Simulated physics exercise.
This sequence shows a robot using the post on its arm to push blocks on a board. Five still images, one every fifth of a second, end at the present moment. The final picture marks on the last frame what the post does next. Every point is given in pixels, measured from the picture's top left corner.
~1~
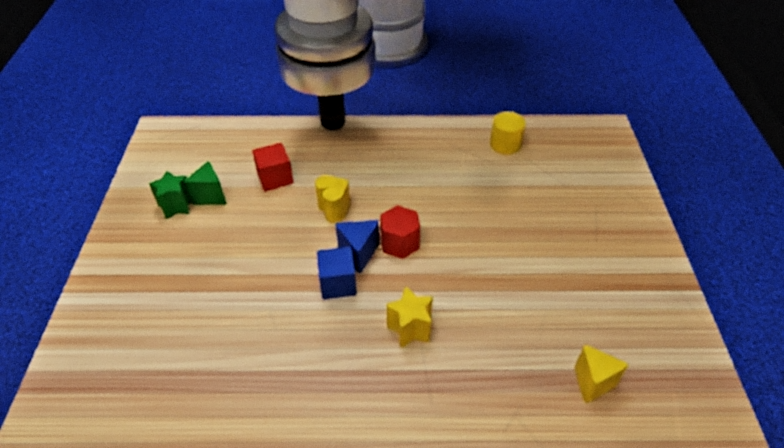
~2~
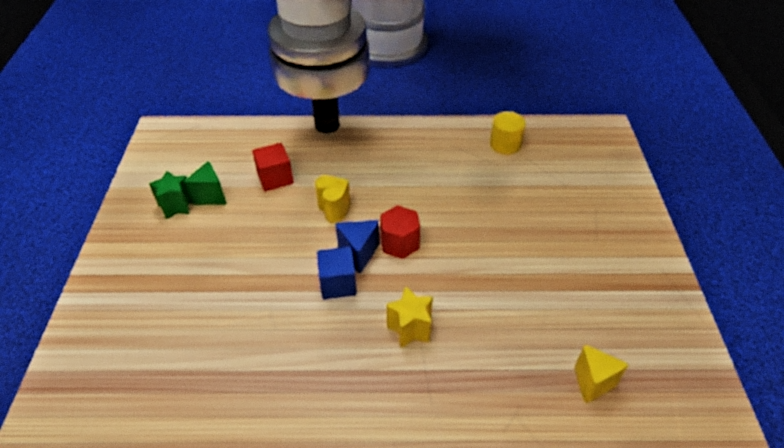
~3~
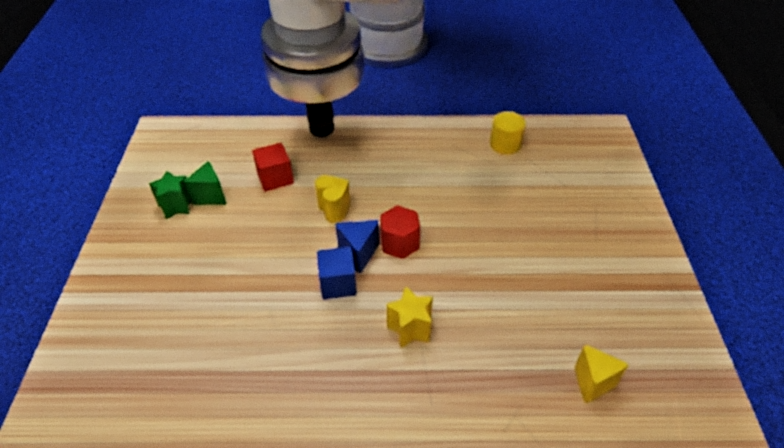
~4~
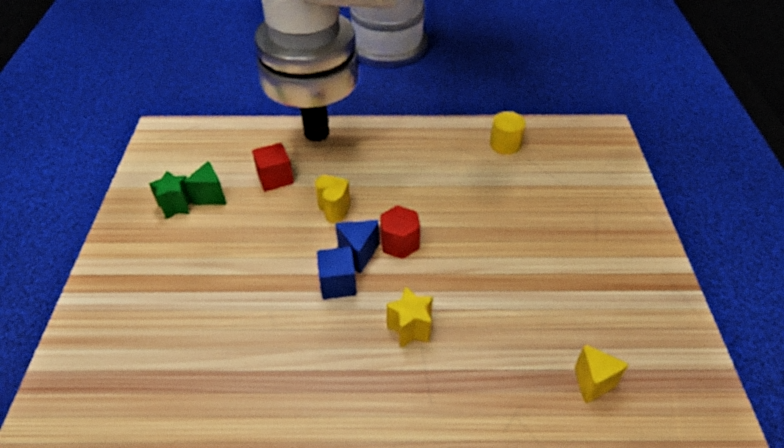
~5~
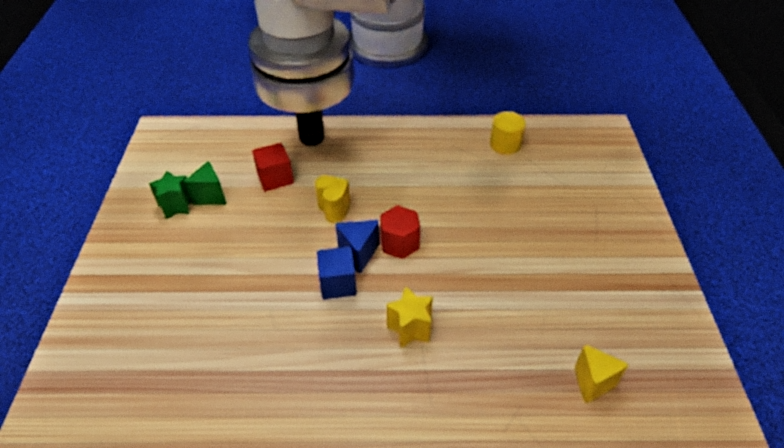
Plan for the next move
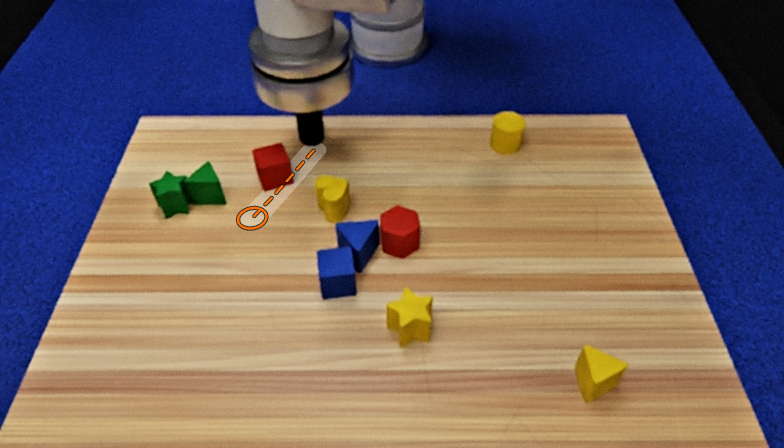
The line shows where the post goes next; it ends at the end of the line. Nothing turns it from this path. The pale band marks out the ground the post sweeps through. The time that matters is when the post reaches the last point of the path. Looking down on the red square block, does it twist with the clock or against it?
Seen from above, clockwise.
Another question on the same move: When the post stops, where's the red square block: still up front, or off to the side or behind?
In the end it is beside or behind the post.
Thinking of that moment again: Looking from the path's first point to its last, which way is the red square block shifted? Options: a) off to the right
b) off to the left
a.
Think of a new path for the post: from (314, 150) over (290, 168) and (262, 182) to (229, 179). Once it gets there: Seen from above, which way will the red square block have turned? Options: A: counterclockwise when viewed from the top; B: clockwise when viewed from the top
The answer is A.
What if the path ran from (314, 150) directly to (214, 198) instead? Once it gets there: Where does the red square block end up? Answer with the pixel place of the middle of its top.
It is at (241, 183).
The line goes from (314, 150) directly to (252, 218).
On the path given first. One third of the way, post at (293, 160); red square block at (264, 159).
Two thirds of the way, post at (272, 183); red square block at (240, 171), turned 30° clockwise.
At the end, post at (249, 207); green star-shaped block at (164, 181), turned 25° anticlockwise; green triangular piece at (197, 175), turned 30° clockwise; red square block at (228, 177), turned 45° clockwise; yellow heart block unmoved.
